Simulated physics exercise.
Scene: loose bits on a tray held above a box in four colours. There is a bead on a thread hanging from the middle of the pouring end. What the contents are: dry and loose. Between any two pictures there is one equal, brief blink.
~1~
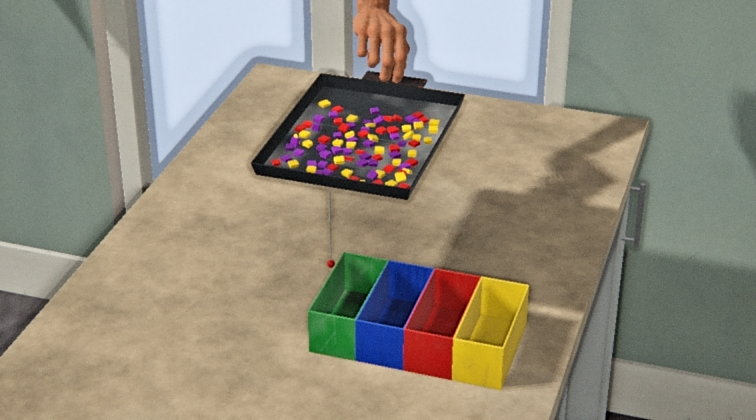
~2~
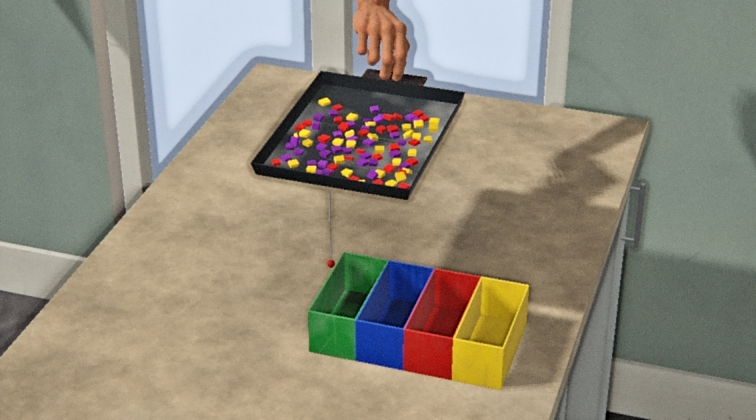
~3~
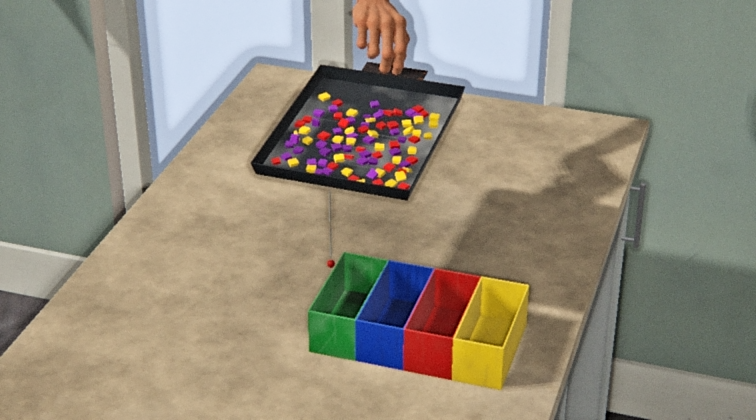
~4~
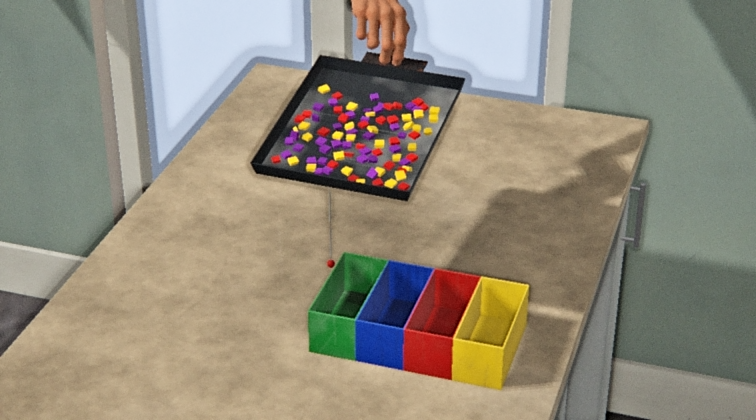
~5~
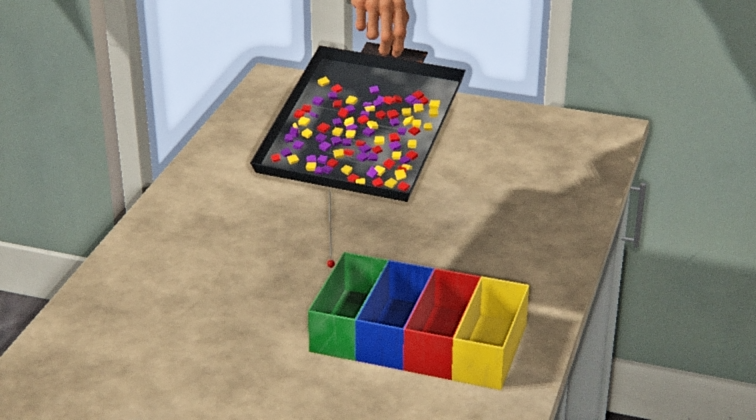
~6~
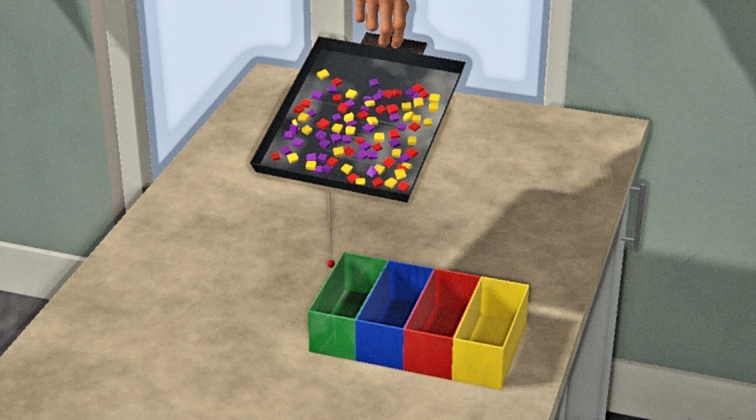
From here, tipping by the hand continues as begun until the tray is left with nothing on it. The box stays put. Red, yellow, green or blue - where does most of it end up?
Most of it ends up in blue.
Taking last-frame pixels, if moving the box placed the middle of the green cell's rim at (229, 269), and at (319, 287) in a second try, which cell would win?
Well, the first time it's that yellow cell, and the second time it's blue.
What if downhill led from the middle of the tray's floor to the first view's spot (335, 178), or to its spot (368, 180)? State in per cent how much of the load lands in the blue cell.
Roughly 20 % in the first case and 70 % in the second.
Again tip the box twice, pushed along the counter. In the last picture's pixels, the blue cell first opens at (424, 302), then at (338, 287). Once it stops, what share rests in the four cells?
Some 60 percent, followed by some 100 percent.
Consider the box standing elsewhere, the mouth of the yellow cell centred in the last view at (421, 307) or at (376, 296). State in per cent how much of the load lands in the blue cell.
About 30% on the first try and 10% on the second.
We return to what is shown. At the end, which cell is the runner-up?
Second: The green one.
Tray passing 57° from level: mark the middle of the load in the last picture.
Its middle sits at about pixel (355, 159).
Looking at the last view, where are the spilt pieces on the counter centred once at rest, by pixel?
I'd mark it at about (272, 340).
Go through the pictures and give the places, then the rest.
The first frame shows corners of the pouring end at (256, 162) and (407, 187), level; middle of the load at (369, 144), mosaic tiles; bead on its thread at (331, 264); green cell at (332, 332); blue cell at (380, 341); red cell at (428, 351); yellow cell at (478, 360).
The second frame shows corners of the pouring end at (255, 162) and (407, 187), level; middle of the load at (369, 143).
The third frame shows corners of the pouring end at (255, 161) and (407, 188), tipped barely, lowest at the right corner; middle of the load at (369, 140).
The fourth frame shows corners of the pouring end at (255, 161) and (407, 189), tipped a little, lowest at the right corner; middle of the load at (369, 136).
The fifth frame shows corners of the pouring end at (255, 161) and (407, 190), tipped a little, lowest at the right corner; middle of the load at (369, 132).
The sixth frame shows corners of the pouring end at (255, 161) and (407, 191), tipped a little, lowest at the right corner; middle of the load at (369, 128); green cell at (332, 332); blue cell at (380, 341); red cell at (428, 351); yellow cell at (478, 360).
Soon, tray tipped steeply; all on the tray.
A while on, tray tipped right over; nearly all on the tray; a small part falling or outside the box.
Towards the end, tray tipped past a quarter turn; about half in the blue cell; about a third in the green cell; about a quarter falling or outside the box.
Finally, tray tipped past a quarter turn; about half in the blue cell; about a third in the green cell; none in the yellow cell; none in the red cell; about a quarter outside the box.
